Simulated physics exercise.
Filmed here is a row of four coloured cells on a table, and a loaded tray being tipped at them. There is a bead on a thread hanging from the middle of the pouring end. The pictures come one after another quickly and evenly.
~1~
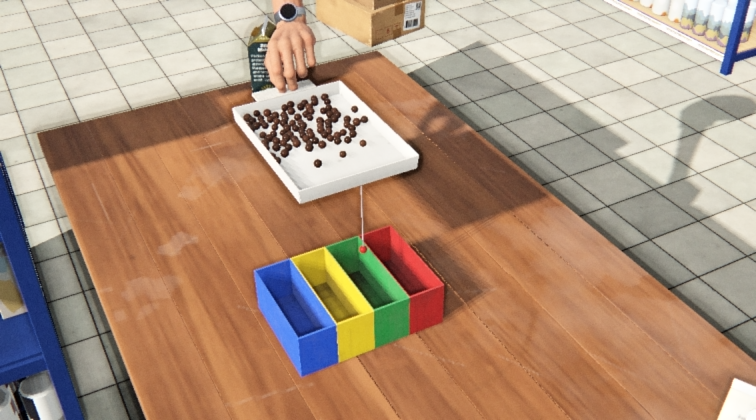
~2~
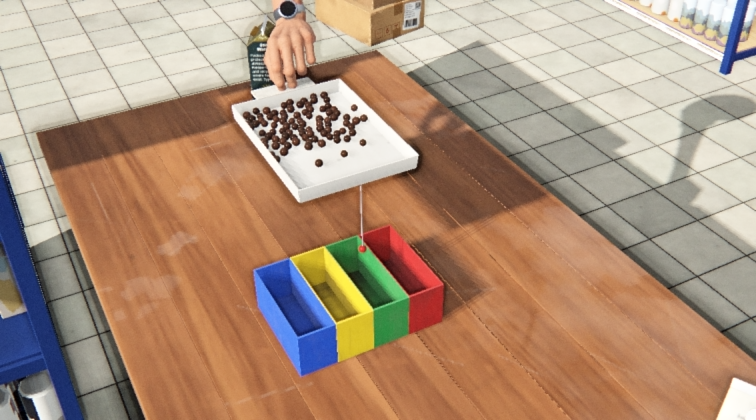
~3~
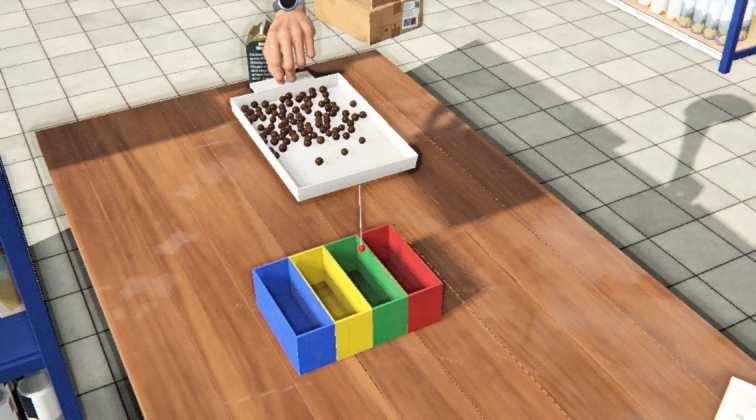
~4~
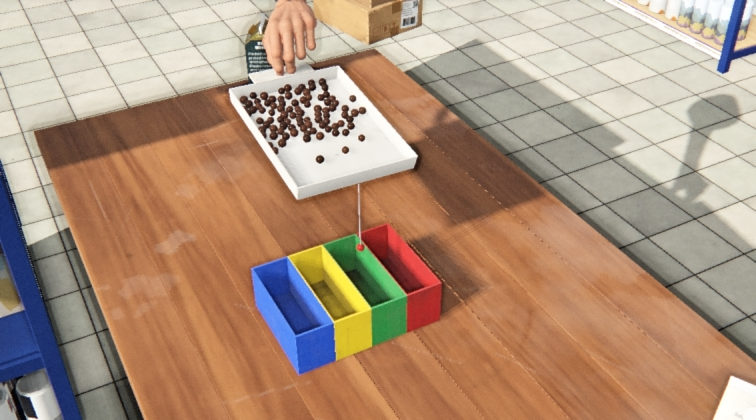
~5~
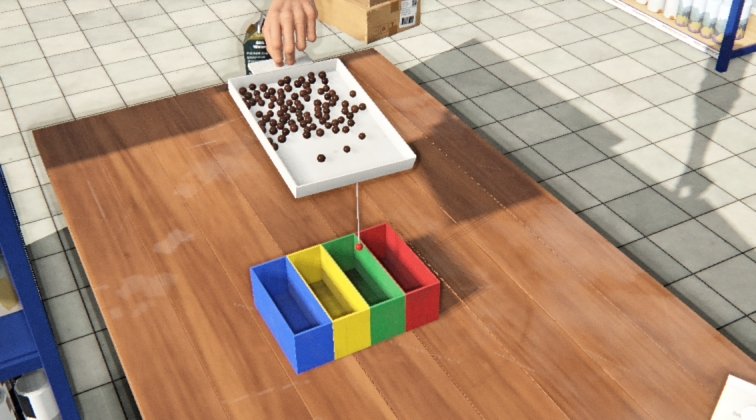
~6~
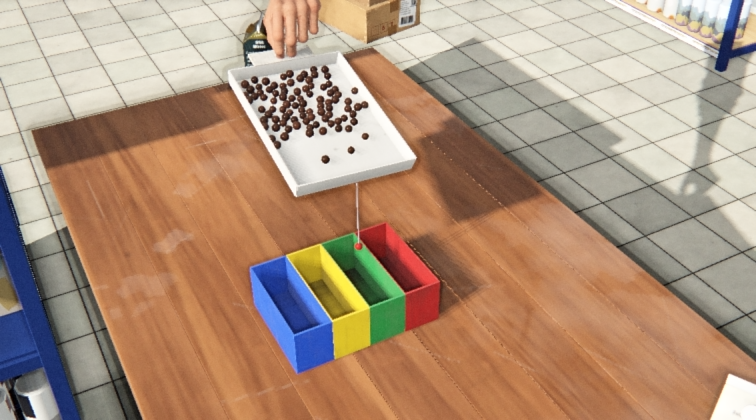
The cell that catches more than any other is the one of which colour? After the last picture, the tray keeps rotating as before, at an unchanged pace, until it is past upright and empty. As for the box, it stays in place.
It is the red one.
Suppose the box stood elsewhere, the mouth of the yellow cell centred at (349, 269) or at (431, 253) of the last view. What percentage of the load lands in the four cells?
Result: 90 % and 90 %.
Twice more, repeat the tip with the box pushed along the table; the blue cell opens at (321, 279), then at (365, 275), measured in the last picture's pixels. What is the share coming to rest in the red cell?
It comes to roughly 50 per cent in one try and roughly 0 per cent in the next.
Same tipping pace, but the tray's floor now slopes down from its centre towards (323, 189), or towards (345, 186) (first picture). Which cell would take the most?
Try 1 - the yellow one. Try 2 - that yellow cell.
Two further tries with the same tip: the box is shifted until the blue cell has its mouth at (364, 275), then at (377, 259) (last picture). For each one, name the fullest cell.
First try: The green cell. Second try: Yellow.
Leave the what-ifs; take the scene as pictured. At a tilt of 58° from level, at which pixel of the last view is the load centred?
Roughly at (379, 158).
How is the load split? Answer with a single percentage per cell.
Approximate shares in per cent - blue cell 0, yellow cell 0, green cell 10, red cell 40.
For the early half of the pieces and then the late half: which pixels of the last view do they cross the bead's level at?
Points: About (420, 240), then about (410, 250).
Soon, tray tipped steeply; nearly all on the tray; a stray few in the green cell; a stray few in the red cell; a stray few falling or outside the box.
A while on, tray tipped right over; most on the tray; a small part in the red cell; a stray few in the green cell; about a quarter falling or outside the box.
Towards the end, tray tipped past a quarter turn; about a third in the red cell; a small part in the green cell; about half falling or outside the box.
Finally, tray tipped past a quarter turn; about a third in the red cell; a small part in the green cell; none in the blue cell; none in the yellow cell; about half outside the box.
